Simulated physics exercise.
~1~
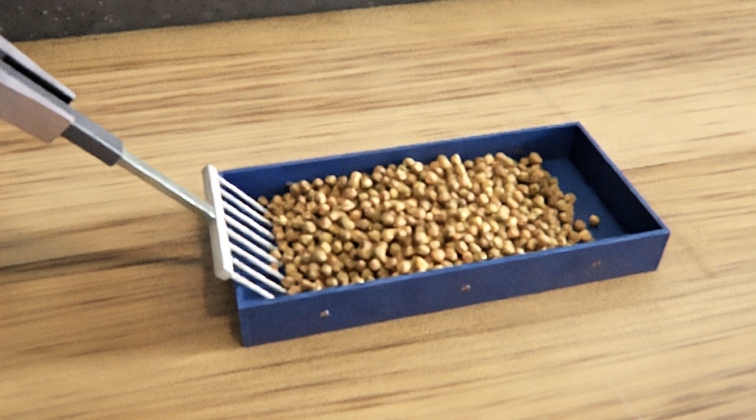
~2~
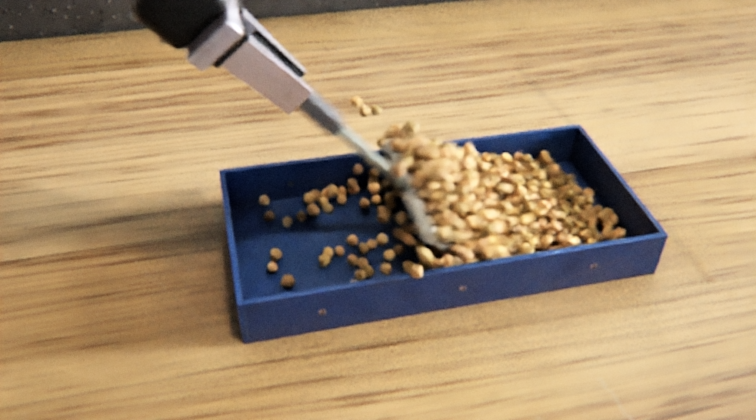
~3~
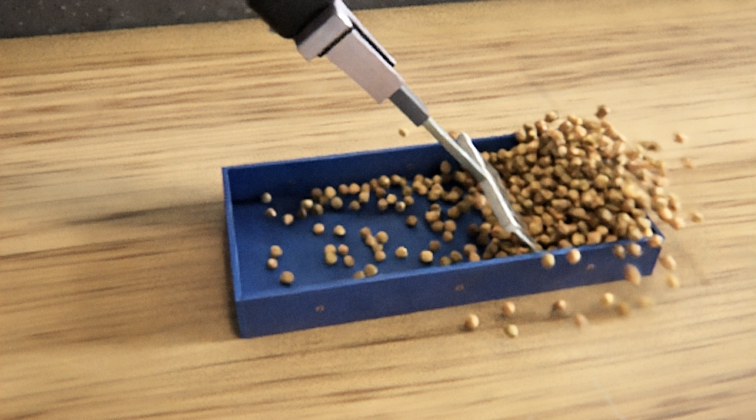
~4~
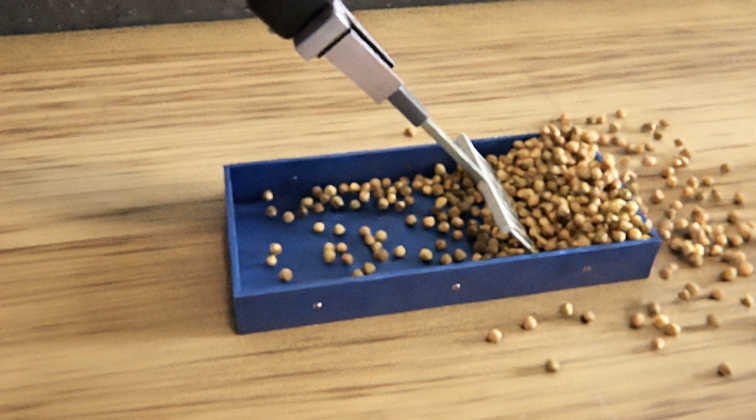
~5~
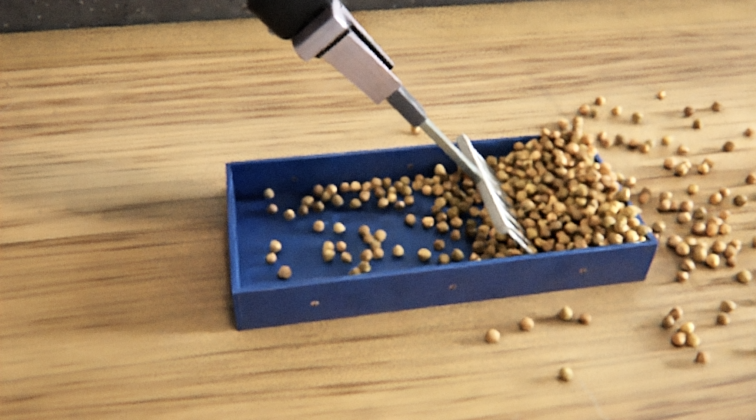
A robot arm rakes chickpeas rightward through a blue tray, spilling some onto the table.
